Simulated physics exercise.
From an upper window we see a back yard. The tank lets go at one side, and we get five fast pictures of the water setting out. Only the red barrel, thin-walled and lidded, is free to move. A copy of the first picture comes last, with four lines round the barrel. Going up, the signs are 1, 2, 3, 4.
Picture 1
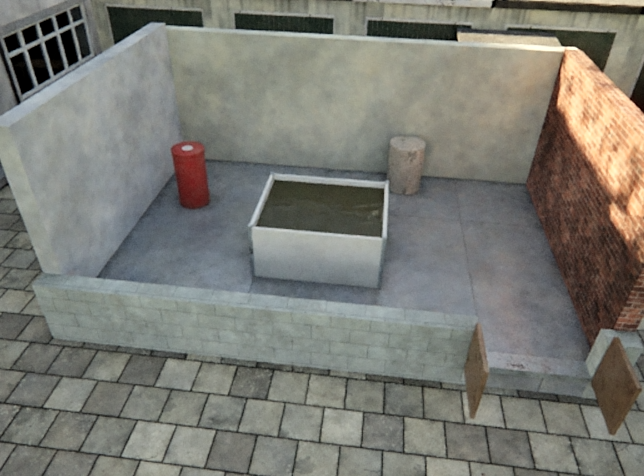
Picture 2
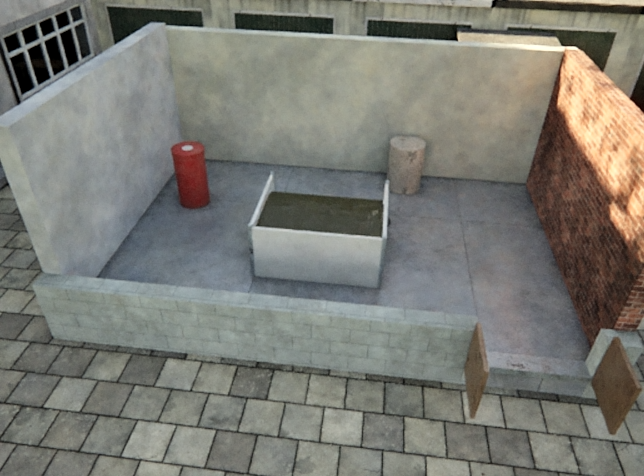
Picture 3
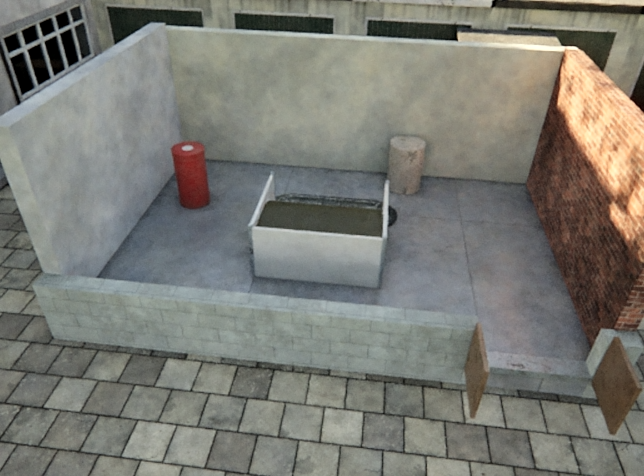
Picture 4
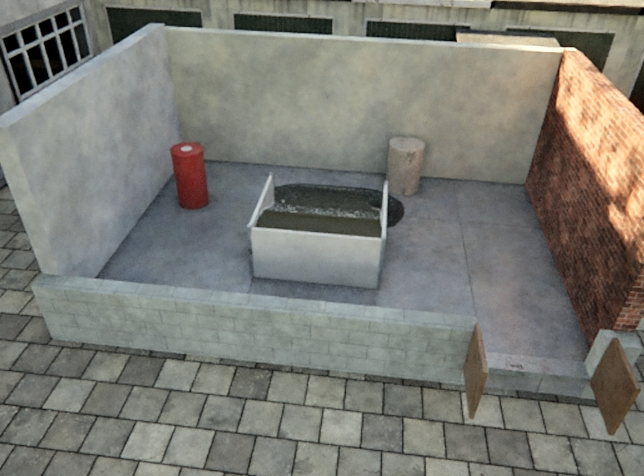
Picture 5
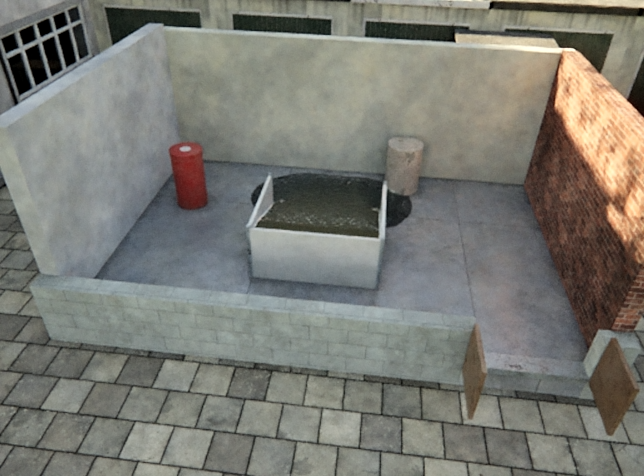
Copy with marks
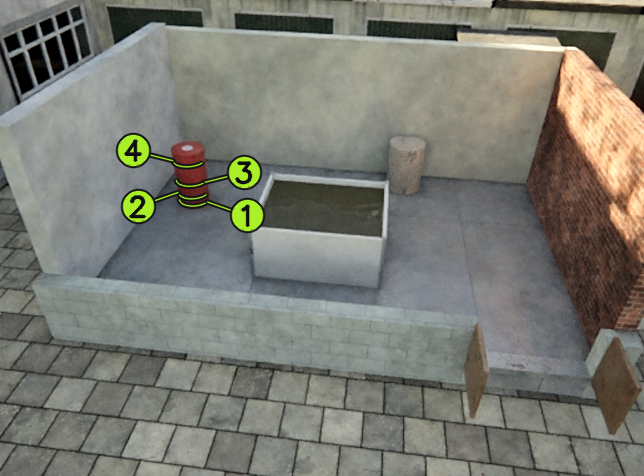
In a walled yard, a tank's back side disappears and dark water spreads behind it.
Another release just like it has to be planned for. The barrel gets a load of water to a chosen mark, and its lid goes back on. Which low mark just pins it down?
That is level 3.
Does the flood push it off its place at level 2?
Yes.
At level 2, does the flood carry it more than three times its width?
No.
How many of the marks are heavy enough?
Two of them.
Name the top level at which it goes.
Level 2.
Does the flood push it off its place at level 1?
Yes.
In lime, 1 at (190, 206); 2 at (188, 198); 3 at (187, 186); 4 at (184, 166); from the bottom up 1, 2, 3, 4.
For level 1, it is pushed about 4 times its own width away.
For level 2, it is pushed about its own width away.
For level 3, it does not move.
For level 4, it does not move.
